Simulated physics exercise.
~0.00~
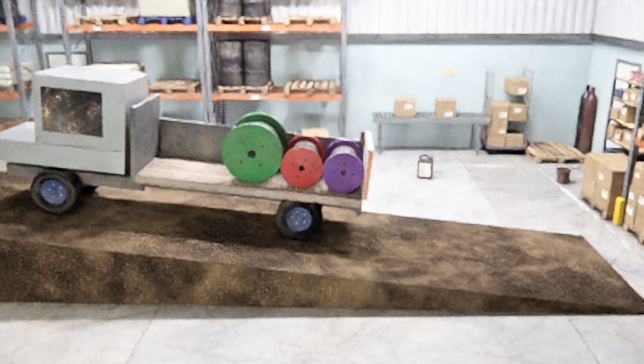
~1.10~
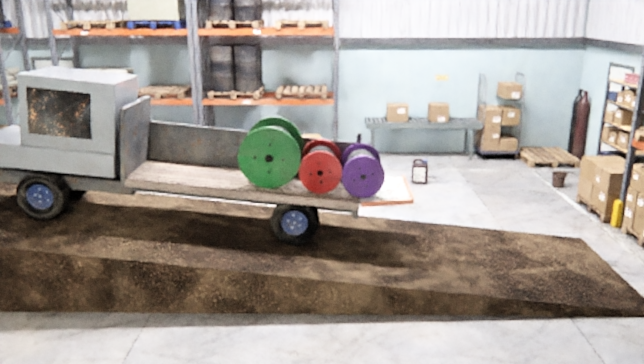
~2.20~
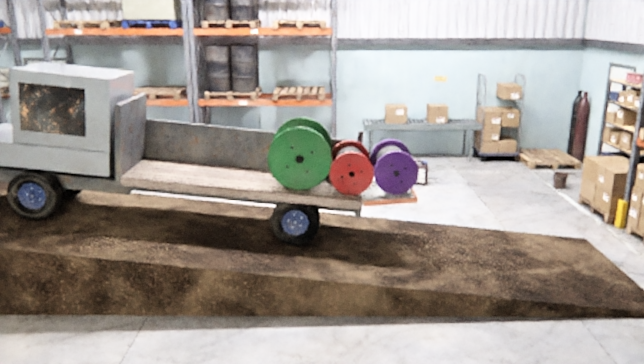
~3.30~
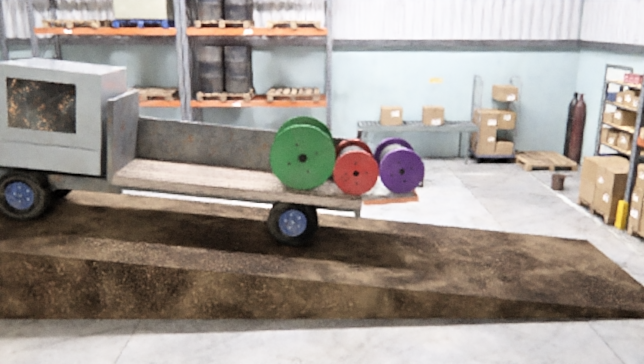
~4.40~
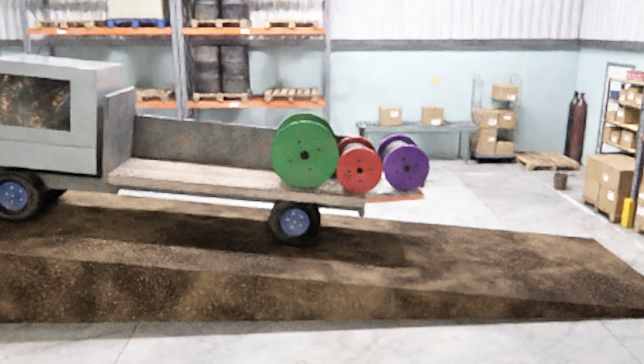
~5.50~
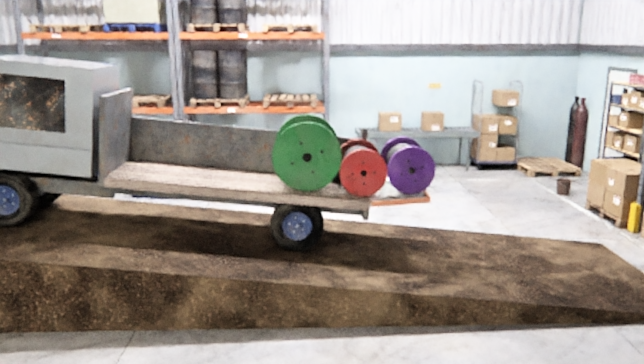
A truck's green, red and purple reels roll right and stop at its lowered tailgate.
